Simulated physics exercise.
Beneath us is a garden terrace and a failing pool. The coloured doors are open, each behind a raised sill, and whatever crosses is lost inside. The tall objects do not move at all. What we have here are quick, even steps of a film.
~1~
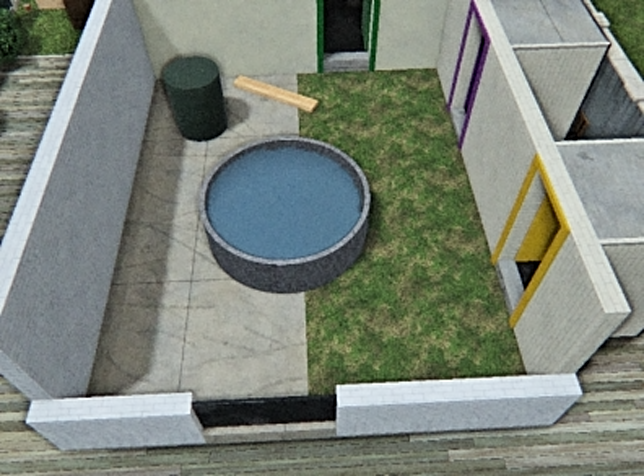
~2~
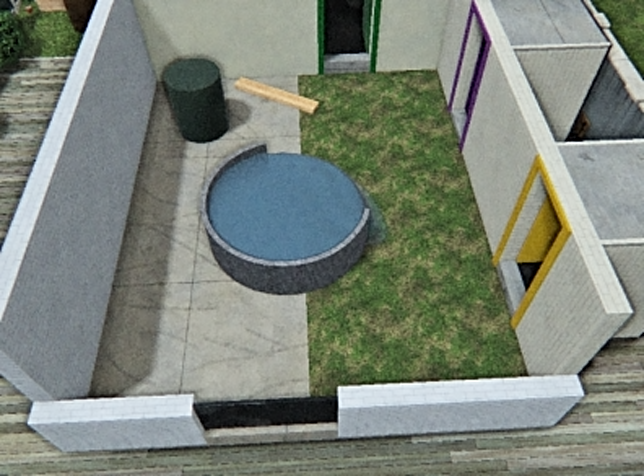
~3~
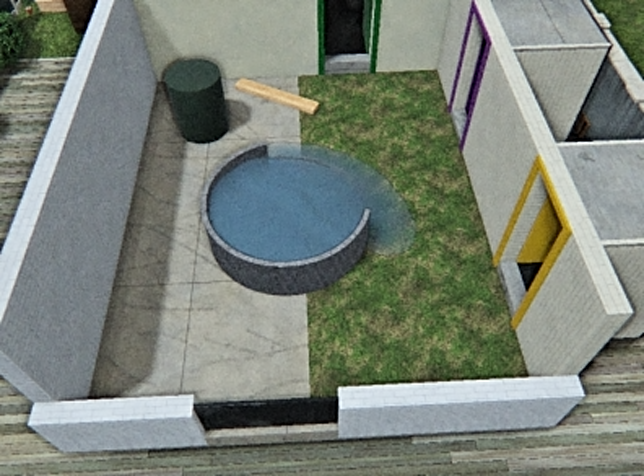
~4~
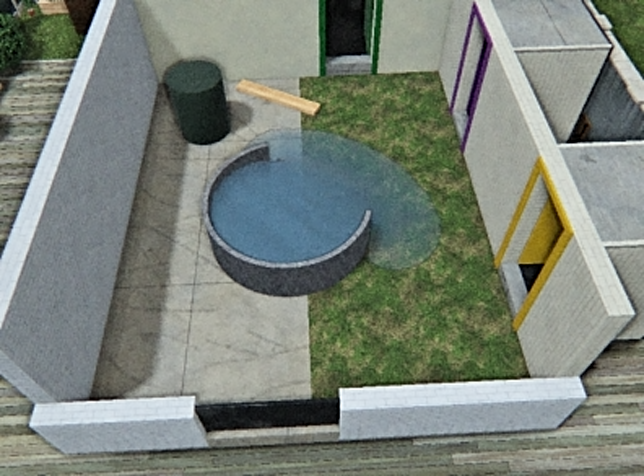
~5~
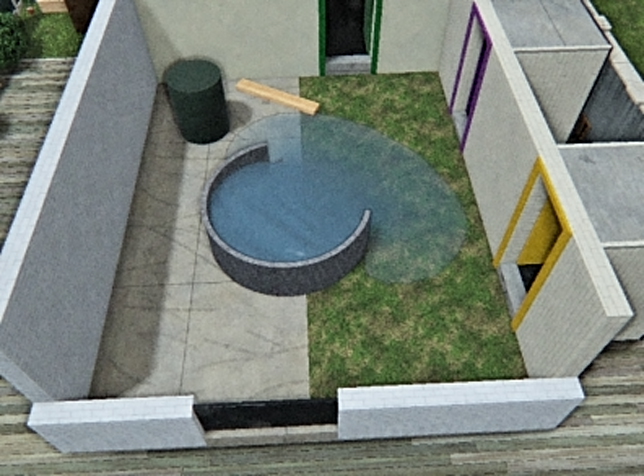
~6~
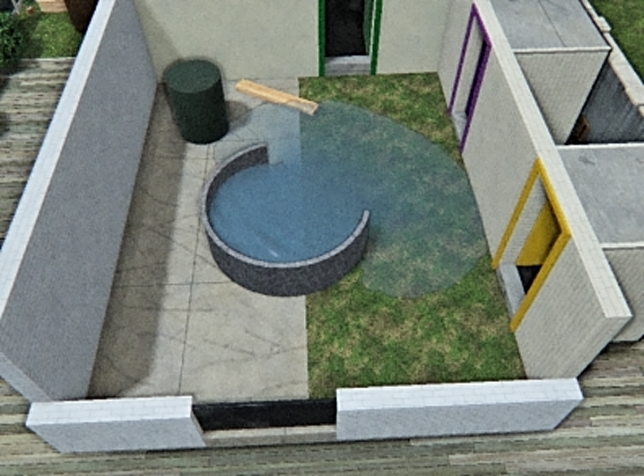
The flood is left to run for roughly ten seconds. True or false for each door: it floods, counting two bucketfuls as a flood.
Purple door - true; yellow door - false; green door - false.
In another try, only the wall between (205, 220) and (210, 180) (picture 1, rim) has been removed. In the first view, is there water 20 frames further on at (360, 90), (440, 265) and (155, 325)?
First unwetted, second unwetted, third soaked.
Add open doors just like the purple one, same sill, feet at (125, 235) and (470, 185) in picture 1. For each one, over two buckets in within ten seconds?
Well, one comes out lower, the other comes out higher.
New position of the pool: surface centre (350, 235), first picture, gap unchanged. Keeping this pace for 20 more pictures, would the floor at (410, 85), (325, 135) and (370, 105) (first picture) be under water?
Point by point: Swamped; swamped; swamped.
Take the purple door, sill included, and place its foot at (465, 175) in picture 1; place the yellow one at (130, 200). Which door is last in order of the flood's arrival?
Answer: The yellow one.
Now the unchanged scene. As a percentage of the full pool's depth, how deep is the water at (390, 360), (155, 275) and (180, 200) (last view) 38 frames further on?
I'd put them at close to 8 per cent, then 4 per cent, then 8 per cent.
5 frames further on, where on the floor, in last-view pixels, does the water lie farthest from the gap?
At roughly (213, 83).
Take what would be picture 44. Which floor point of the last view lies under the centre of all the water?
The water's centre sits above (313, 170).
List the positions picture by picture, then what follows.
In the first picture, the round tank at (285, 198) is whole and still.
In the second picture, the front is at a hidden place, out from the gap on the round tank's far side.
In the third picture, water pours out on the round tank's far side and has run to (401, 248).
In the fourth picture, the front is at (254, 144), out from the gap on the round tank's far side.
In the fifth picture, the front is at (254, 125), out from the gap on the round tank's far side.
In the sixth picture, the front is at (264, 106), out from the gap on the round tank's far side.
A moment on, water covers 45 % of the floor; the purple door wet at the sill, nothing in, the yellow door wet at the sill, nothing in, the green door wet at the sill, nothing in.
Next, water covers 50 % of the floor; the purple door over two buckets in, the yellow door wet at the sill, nothing in, the green door wet at the sill, nothing in.
Then, water covers 60 % of the floor; the purple door over two buckets in, the yellow door wet at the sill, nothing in, the green door wet at the sill, nothing in.
Later, water covers 85 % of the floor; the purple door far over two buckets in, the yellow door wet at the sill, nothing in, the green door wet at the sill, nothing in.
In the end, water covers 95 % of the floor; the purple door far over two buckets in, the yellow door wet at the sill, nothing in, the green door wet at the sill, nothing in.
